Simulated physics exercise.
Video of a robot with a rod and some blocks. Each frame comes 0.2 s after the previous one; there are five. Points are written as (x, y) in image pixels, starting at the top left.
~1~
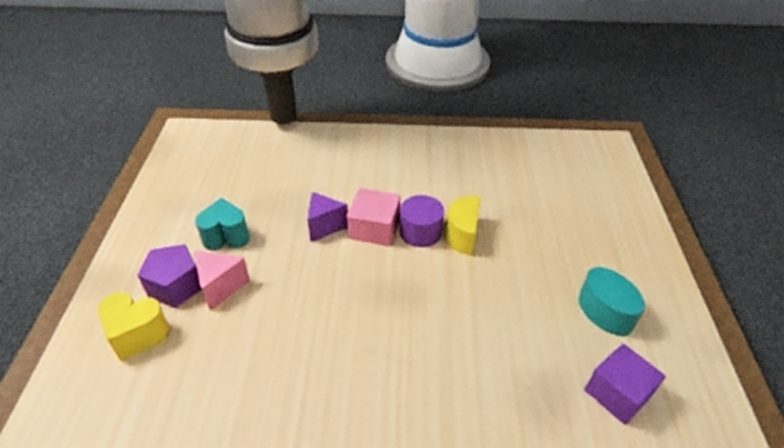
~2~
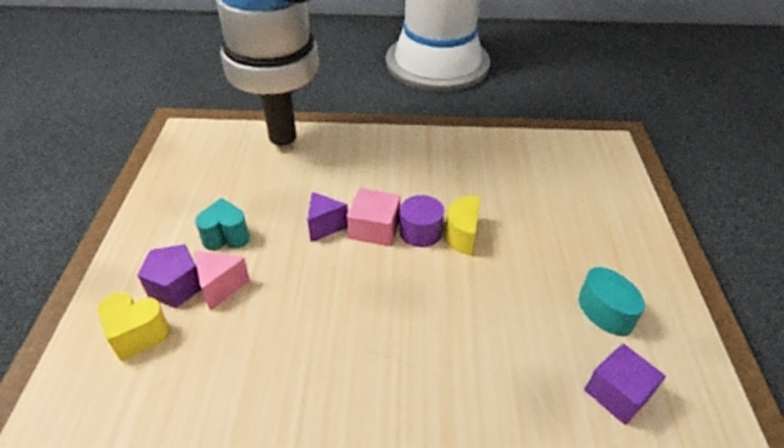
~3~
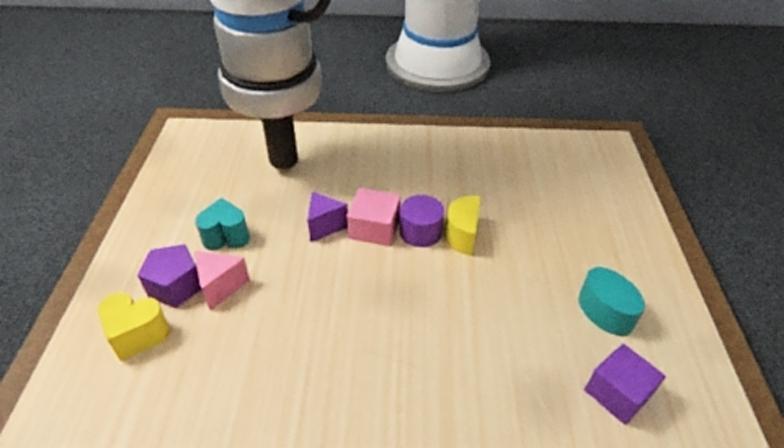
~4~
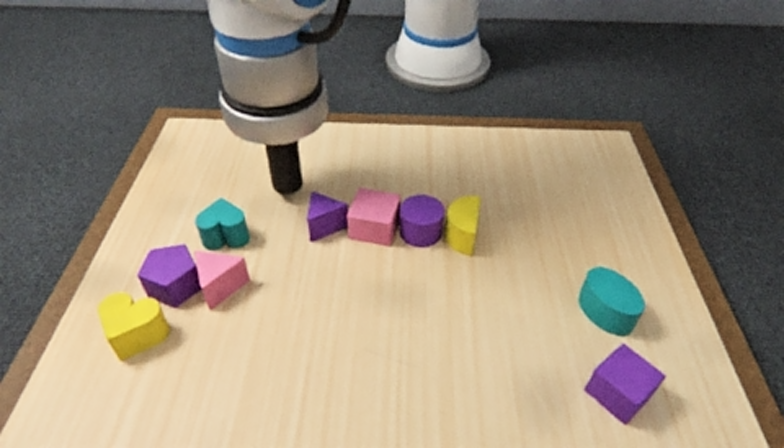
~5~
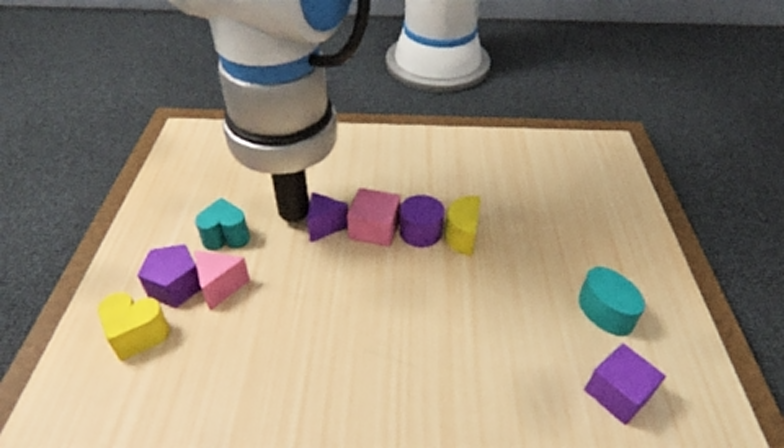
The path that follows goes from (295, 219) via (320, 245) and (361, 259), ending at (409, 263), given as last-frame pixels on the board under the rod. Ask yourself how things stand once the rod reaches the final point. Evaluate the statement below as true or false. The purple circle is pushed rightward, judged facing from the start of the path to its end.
That is false.
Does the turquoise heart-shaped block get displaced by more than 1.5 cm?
The answer is no.
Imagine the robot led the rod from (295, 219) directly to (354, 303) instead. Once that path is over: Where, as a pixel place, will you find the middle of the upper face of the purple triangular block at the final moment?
So, by the moment the path ends, you'll find the top centre of the purple triangular block at (340, 214).
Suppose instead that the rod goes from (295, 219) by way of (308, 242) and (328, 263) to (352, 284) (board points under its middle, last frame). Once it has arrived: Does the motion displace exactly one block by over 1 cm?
Going by the path, yes.
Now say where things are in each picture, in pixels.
In the first picture, rod tip at (284, 117); block tops, turquoise heart-shaped block at (220, 214); purple triangular block at (323, 204); pink four-sided block at (374, 205); purple circle at (422, 209); yellow half-round block at (465, 212).
In the second picture, rod at (283, 138); blocks unchanged.
In the third picture, rod at (284, 160); blocks unchanged.
In the fourth picture, rod at (288, 185); blocks unchanged.
In the fifth picture, rod at (294, 211); turquoise heart-shaped block at (220, 214); purple triangular block at (323, 204); pink four-sided block at (374, 205); purple circle at (422, 209); yellow half-round block at (465, 212).
What follows on the original path. One third of the way, rod at (319, 237); purple triangular block at (350, 224); pink four-sided block at (392, 209), turned 40° anticlockwise; purple circle at (440, 206); yellow half-round block at (479, 213).
Two thirds of the way, rod at (361, 251); purple triangular block at (392, 244); pink four-sided block at (394, 209), turned 45° anticlockwise; purple circle at (442, 204); yellow half-round block at (481, 213).
At the end, rod at (409, 255); turquoise heart-shaped block in place; purple triangular block at (435, 257), turned 50° clockwise; pink four-sided block at (400, 208), turned 85° anticlockwise; purple circle at (449, 198); yellow half-round block at (484, 213), turned 15° clockwise.
